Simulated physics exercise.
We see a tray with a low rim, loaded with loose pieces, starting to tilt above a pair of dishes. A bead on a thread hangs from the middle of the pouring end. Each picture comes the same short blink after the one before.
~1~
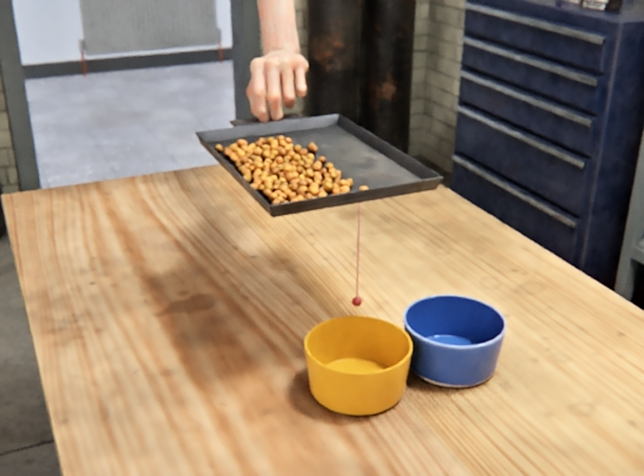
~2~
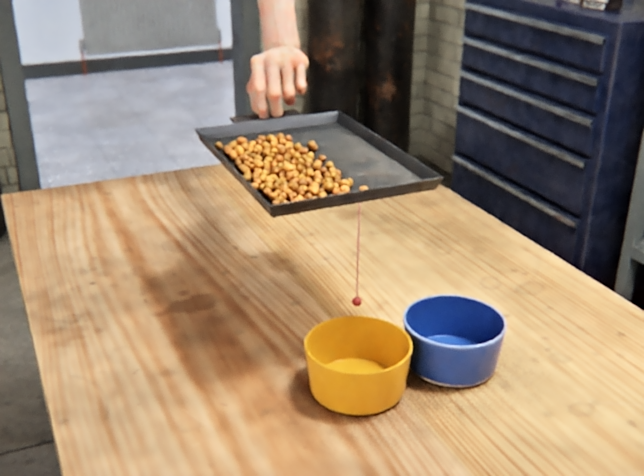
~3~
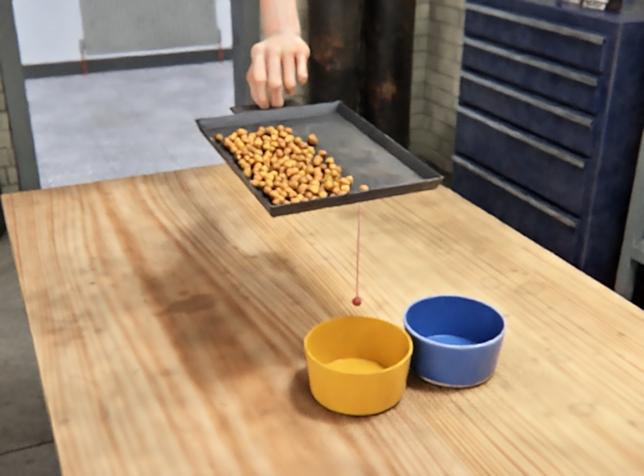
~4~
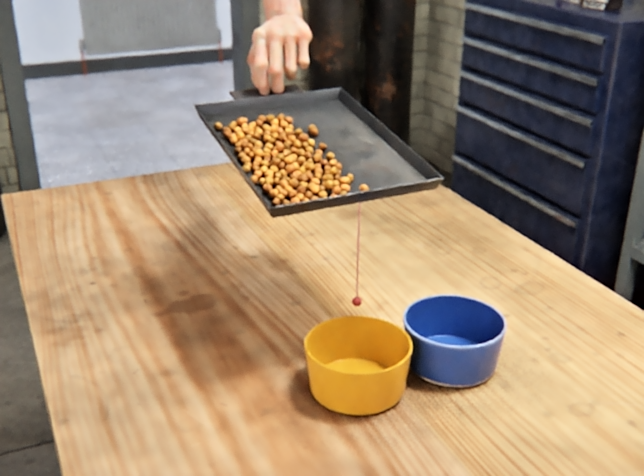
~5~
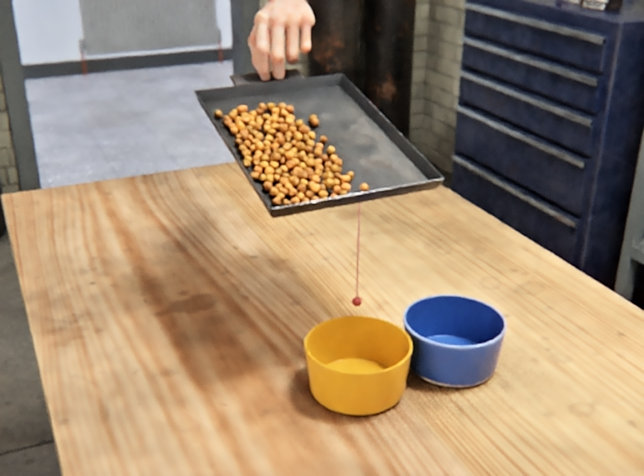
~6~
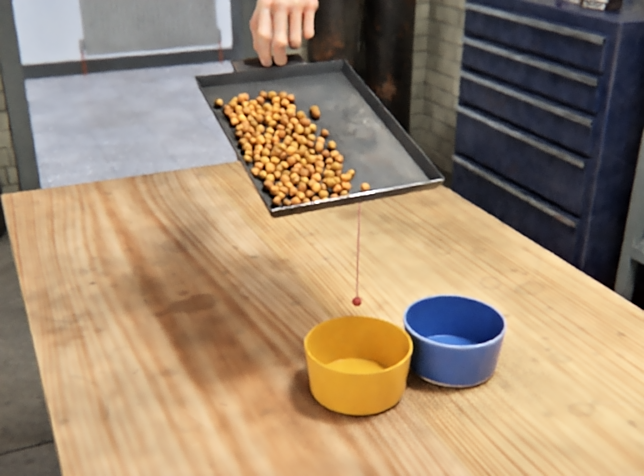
We see a hand holding a dark tray of roasted chickpeas above a yellow dish and a blue dish on a wooden table; the hand gradually raises the far side, tilting the tray while the pieces stay bunched toward the left.
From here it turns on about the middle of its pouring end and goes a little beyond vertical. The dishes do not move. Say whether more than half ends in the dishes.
In the dishes lies over half of it.
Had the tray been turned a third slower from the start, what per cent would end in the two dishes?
Some 70 per cent.
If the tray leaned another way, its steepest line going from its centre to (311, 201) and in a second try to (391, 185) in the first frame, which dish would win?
First the left dish, then right.
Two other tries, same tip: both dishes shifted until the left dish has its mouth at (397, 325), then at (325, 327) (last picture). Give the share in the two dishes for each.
About 40 and 50 per cent.
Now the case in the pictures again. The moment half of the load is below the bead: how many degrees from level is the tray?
Near 105 degrees.
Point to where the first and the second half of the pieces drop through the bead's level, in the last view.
At about (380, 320), then at (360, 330).
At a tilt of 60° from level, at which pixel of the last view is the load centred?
Near (323, 162).
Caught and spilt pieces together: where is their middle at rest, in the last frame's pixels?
At about (372, 383).
Soon, tray tipped steeply; nearly all on the tray; a stray few in the air.
A while on, tray tipped right over; most on the tray; a stray few in the left dish; a stray few in the right dish; a stray few outside both; about a quarter in the air.
Towards the end, tray tipped past a quarter turn; about half in the left dish; about a quarter in the right dish; about a quarter outside both.
Finally, tray tipped past a quarter turn; about half in the left dish; about a quarter in the right dish; about a quarter outside both.
